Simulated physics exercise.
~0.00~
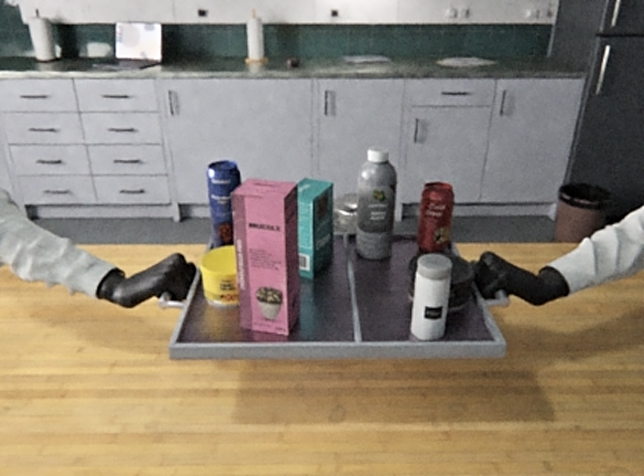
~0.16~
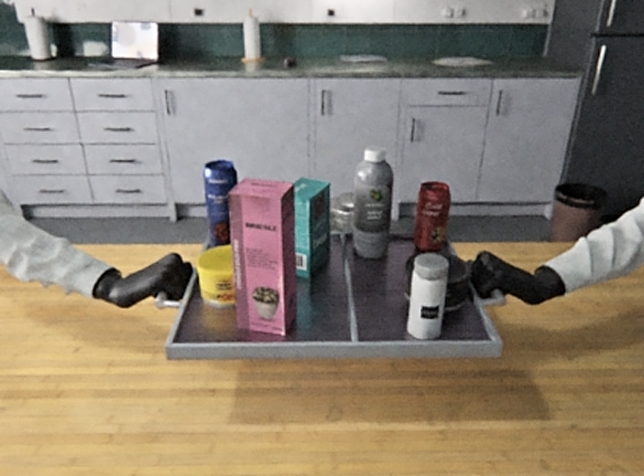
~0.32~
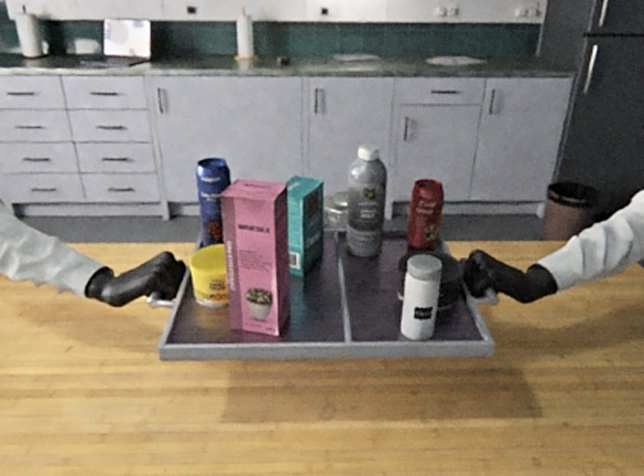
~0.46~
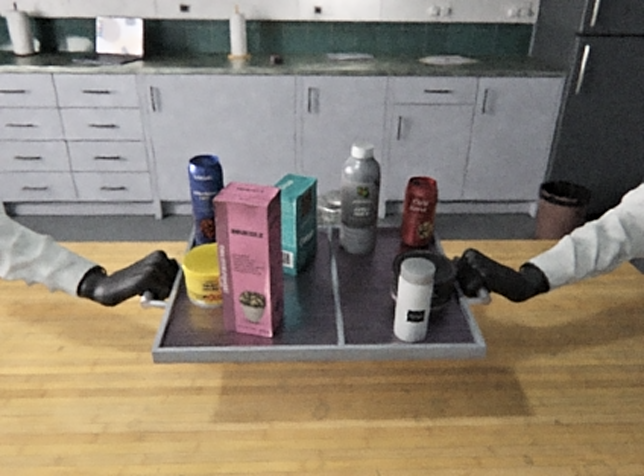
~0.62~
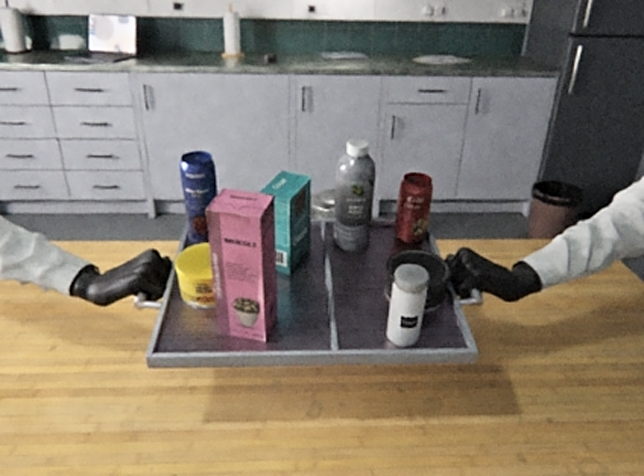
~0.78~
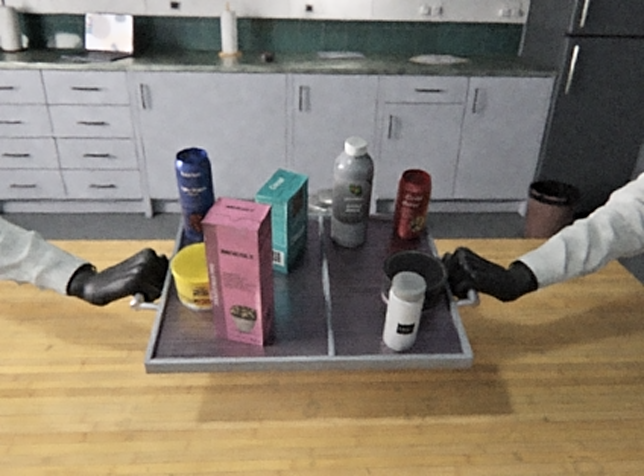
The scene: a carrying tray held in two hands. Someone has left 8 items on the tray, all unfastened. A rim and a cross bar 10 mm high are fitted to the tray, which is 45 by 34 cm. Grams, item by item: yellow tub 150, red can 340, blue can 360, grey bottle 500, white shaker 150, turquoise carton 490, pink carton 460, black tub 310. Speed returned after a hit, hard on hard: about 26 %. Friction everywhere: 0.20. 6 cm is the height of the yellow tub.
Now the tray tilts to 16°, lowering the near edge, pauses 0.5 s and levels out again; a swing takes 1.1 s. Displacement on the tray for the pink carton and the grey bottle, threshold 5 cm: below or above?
Readings: Pink carton above; grey bottle above.
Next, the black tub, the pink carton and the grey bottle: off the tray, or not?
Outcome: The black tub remains on its support; the pink carton departs its support; the grey bottle departs its support.
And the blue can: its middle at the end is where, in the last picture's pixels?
(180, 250).
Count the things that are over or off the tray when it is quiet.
I get 3.
By 1.28 s, tilt 16°, near edge down; pink carton rocked 9° off its seat near (232, 311); grey bottle 7 cm from its spot near (357, 217); blue can 7 cm from its spot.
By 1.58 s, tilt 16°, near edge down; pink carton now off the tray; grey bottle 21 cm from its spot near (366, 279); turquoise carton 19 cm from its spot.
By 2.08 s, tilt 12°, near edge down; grey bottle and white shaker now off the tray; blue can 17 cm from its spot; red can 17 cm from its spot.
When it is over (3.3 s), off the tray, grey bottle, white shaker and pink carton; not toppled but over 5 cm from the start, yellow tub, red can, blue can, turquoise carton and black tub.
